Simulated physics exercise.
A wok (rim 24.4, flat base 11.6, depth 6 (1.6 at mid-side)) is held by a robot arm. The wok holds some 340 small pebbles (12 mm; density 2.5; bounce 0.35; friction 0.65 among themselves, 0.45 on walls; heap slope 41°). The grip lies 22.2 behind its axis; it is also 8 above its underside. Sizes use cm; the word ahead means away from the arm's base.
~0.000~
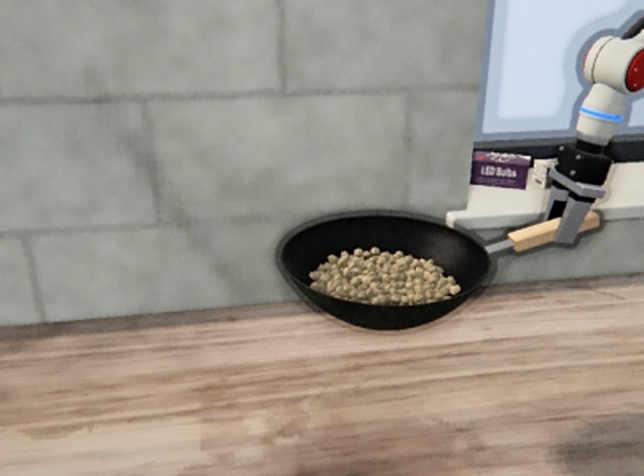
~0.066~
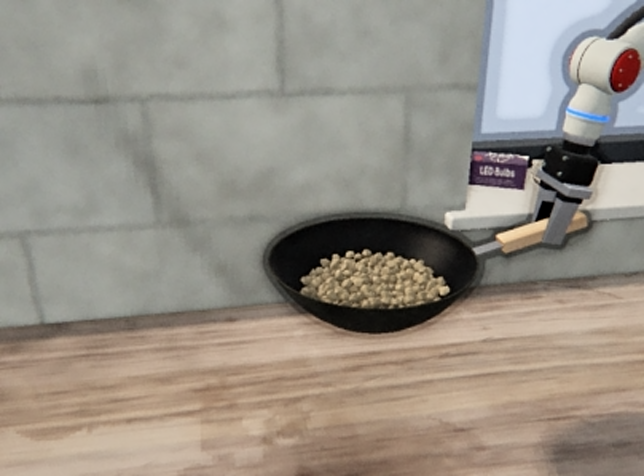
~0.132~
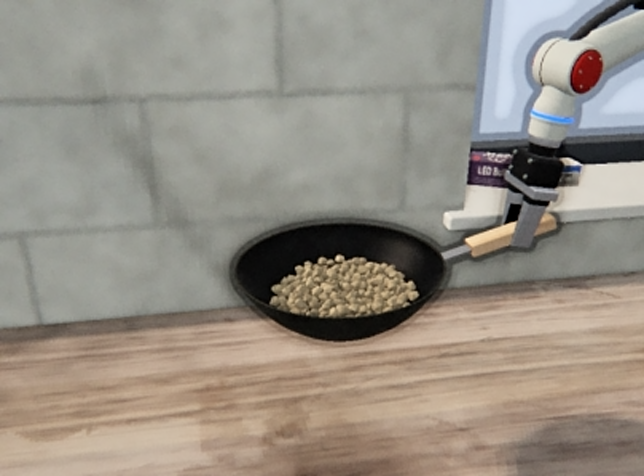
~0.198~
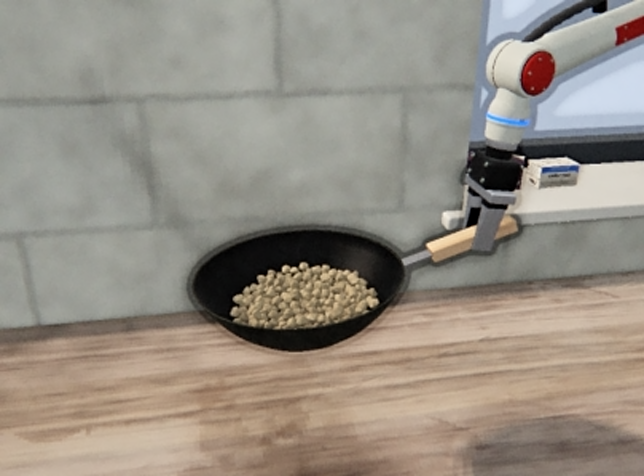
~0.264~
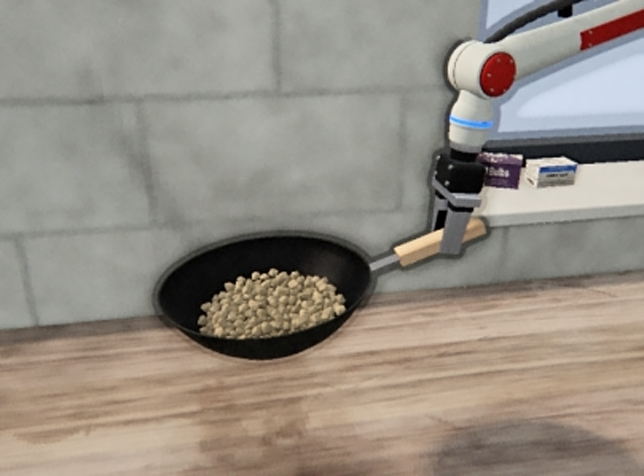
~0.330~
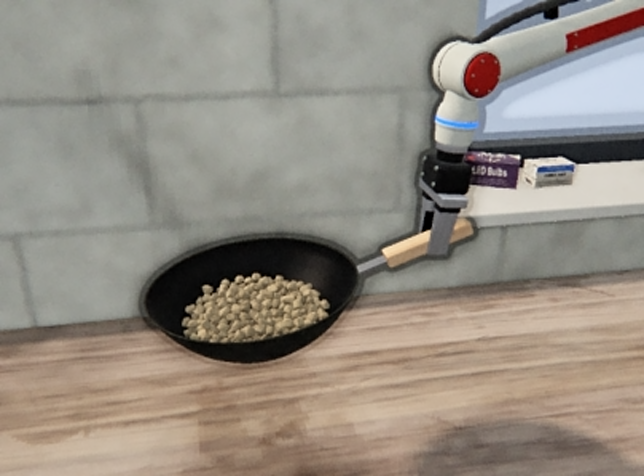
Robot arm gripping a black wok of small pebbles by its handle, moving it left above a wooden surface, tilting it slightly.
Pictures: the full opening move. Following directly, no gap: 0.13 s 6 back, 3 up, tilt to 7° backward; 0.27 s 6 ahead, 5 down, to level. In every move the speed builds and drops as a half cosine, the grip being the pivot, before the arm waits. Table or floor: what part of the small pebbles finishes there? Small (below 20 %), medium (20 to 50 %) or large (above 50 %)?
Small.
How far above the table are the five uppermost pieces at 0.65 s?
Close to 29 cm above the tabletop.
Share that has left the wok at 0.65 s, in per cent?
5 per cent, more or less, by then.
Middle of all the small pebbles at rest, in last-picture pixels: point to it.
(285, 312).
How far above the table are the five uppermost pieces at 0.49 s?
33 cm or so.
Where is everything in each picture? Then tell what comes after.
The first frame shows wok middle at (384, 278), level; upper third of the load around (383, 279), from x 315 to 455, top at y 250; 343 in the wok.
The second frame shows wok middle at (372, 281), level; upper third of the load around (382, 282), from x 305 to 445, top at y 255.
The third frame shows wok middle at (340, 288), tilted 2° forward; upper third of the load around (360, 289), from x 275 to 415, top at y 260.
The fourth frame shows wok middle at (301, 297), tilted 3° forward; upper third of the load around (326, 296), from x 235 to 375, top at y 265.
The fifth frame shows wok middle at (268, 304), tilted 5° forward; upper third of the load around (296, 302), from x 205 to 340, top at y 275.
The sixth frame shows wok middle at (256, 307), tilted 5° forward; upper third of the load around (277, 308), from x 185 to 325, top at y 280; 343 in the wok.
By 0.49 s, tilted 7° backward, highest piece 33 above the table; 343 in the wok.
By 0.65 s, tilted 1° backward, highest piece 29 above the table; 326 in the wok, 17 in flight or on a rim.
By 0.93 s, level, highest piece 24 above the table; 325 in the wok, 11 on the table or floor, 7 in flight or on a rim.
By 1.98 s, level, highest piece 24 above the table; 325 in the wok, 18 on the table or floor.
Final count, 325 in the wok, 18 on the table or floor. That is 5 % on the table or floor.
